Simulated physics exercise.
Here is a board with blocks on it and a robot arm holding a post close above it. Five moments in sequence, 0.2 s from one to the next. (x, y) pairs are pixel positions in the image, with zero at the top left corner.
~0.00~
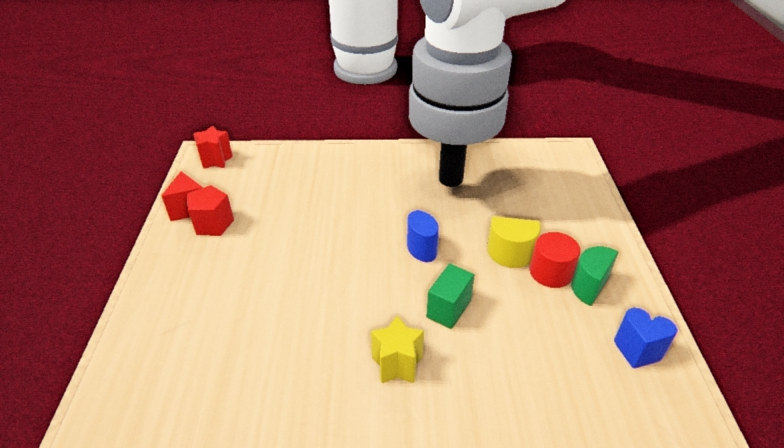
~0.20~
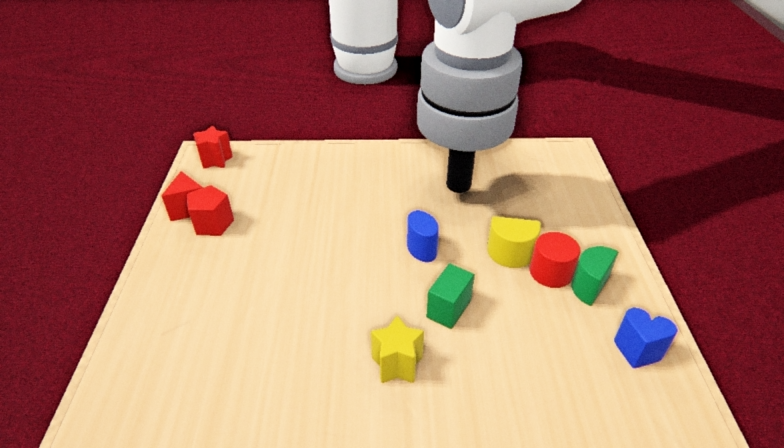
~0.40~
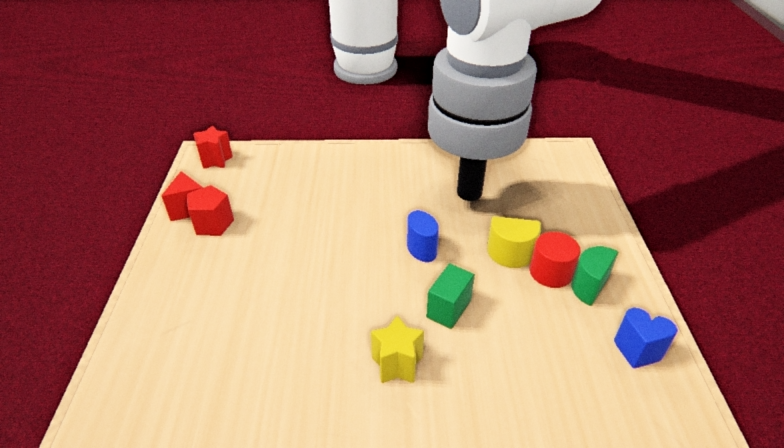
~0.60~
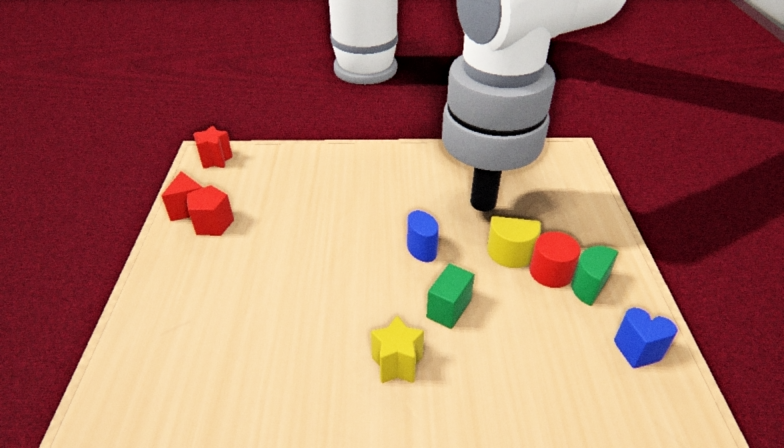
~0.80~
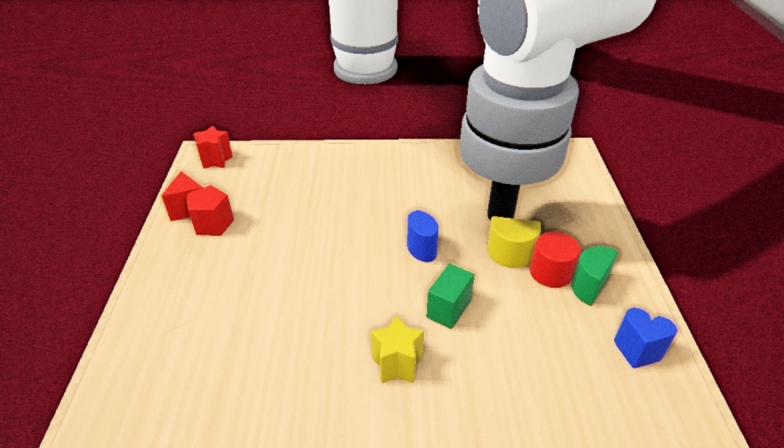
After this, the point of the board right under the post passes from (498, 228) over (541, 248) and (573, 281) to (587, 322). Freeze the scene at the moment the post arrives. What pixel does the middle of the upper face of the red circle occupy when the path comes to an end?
The top centre is at (561, 305).
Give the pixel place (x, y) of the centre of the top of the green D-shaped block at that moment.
Close to (626, 276).
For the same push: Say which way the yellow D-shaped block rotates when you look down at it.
Clockwise.
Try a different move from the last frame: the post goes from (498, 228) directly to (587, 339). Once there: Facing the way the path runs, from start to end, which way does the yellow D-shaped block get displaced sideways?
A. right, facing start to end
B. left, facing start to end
A: Right, facing start to end.
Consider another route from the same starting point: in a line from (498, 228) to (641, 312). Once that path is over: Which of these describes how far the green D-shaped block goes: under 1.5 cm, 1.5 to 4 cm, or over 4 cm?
It travels more than 4 cm.
On the path given first. One third of the way, post at (545, 238); yellow D-shaped block at (515, 232), turned 20° clockwise; red circle at (560, 248).
Two thirds of the way, post at (576, 270); yellow D-shaped block at (515, 232), turned 20° clockwise; red circle at (568, 278); green D-shaped block at (614, 268), turned 20° anticlockwise.
At the end, post at (591, 311); yellow D-shaped block at (515, 232), turned 20° clockwise; red circle at (561, 305); green D-shaped block at (626, 276), turned 40° anticlockwise; blue heart still.
